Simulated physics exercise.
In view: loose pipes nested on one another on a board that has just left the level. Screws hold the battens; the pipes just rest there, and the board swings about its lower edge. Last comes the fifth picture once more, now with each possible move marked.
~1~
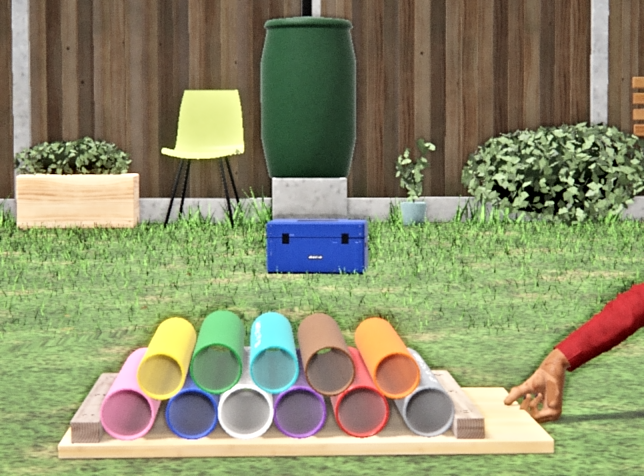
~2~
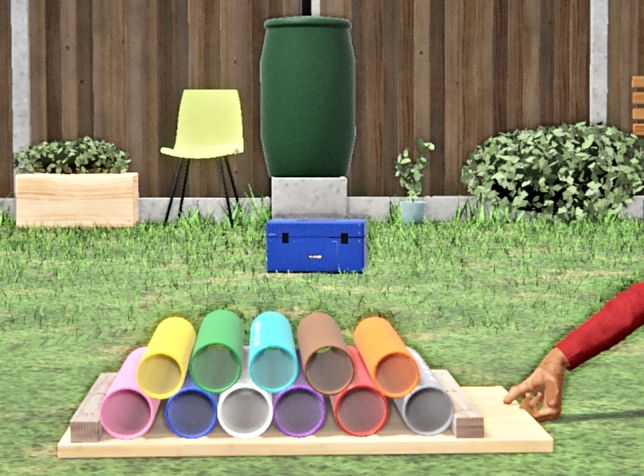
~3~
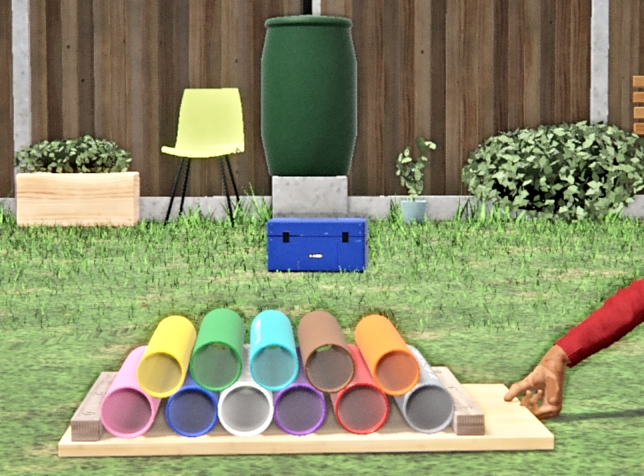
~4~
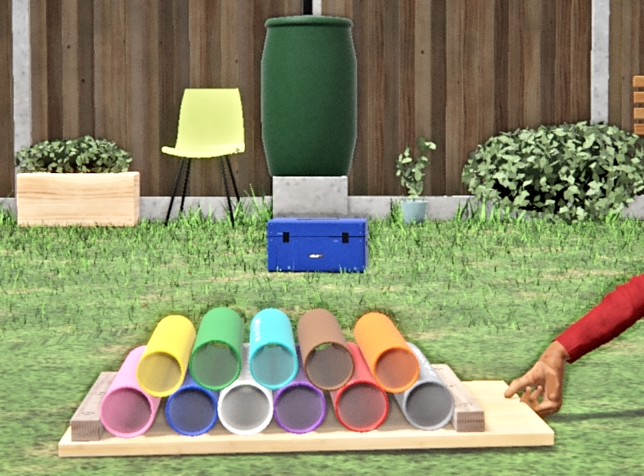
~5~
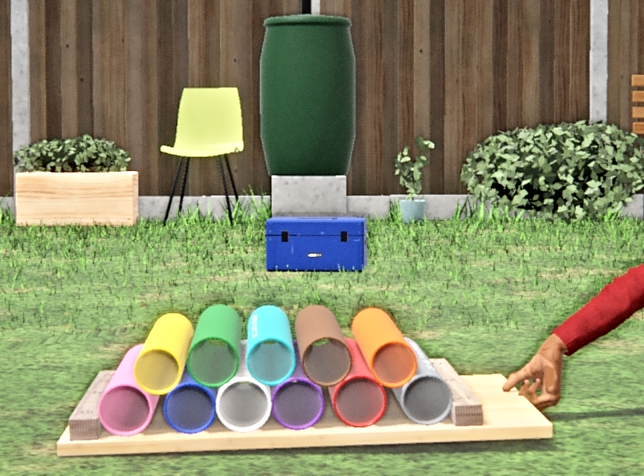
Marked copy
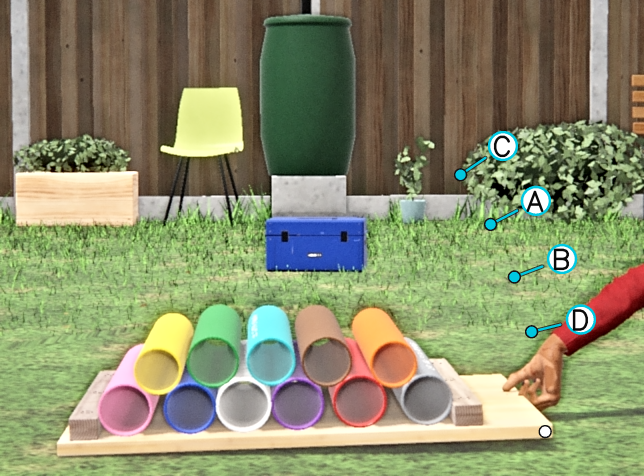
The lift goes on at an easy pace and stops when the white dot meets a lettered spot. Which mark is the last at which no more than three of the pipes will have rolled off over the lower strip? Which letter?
Stop at A.
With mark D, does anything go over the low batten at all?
No.
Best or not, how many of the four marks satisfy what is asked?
The number is three.
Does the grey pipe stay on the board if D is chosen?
Yes, with D.
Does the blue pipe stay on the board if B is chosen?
The blue pipe: Yes.
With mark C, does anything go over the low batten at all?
Yes, at C.
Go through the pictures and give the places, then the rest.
The first picture shows yellow pipe (161, 376); orange pipe (396, 375); turquoise pipe (274, 369).
The second picture shows turquoise pipe (274, 368); green pipe (216, 368).
The third picture shows board (303, 407); red pipe (362, 409); grey pipe (429, 408); yellow pipe (161, 374).
The fourth picture shows board (303, 405); pink pipe (128, 412); blue pipe (192, 411).
The fifth picture shows board (302, 402); pink pipe (126, 410); blue pipe (190, 408).
On the copy, A at (491, 224); B at (514, 277); C at (461, 175); D at (532, 332); the white dot at (545, 432).
On A. First, board at 16°.
Then, board at 27°.
Finally, board at 27°, none over the low batten.
By contrast, B none over the low batten; C four over the low batten (yellow, turquoise, green, brown); D none over the low batten.
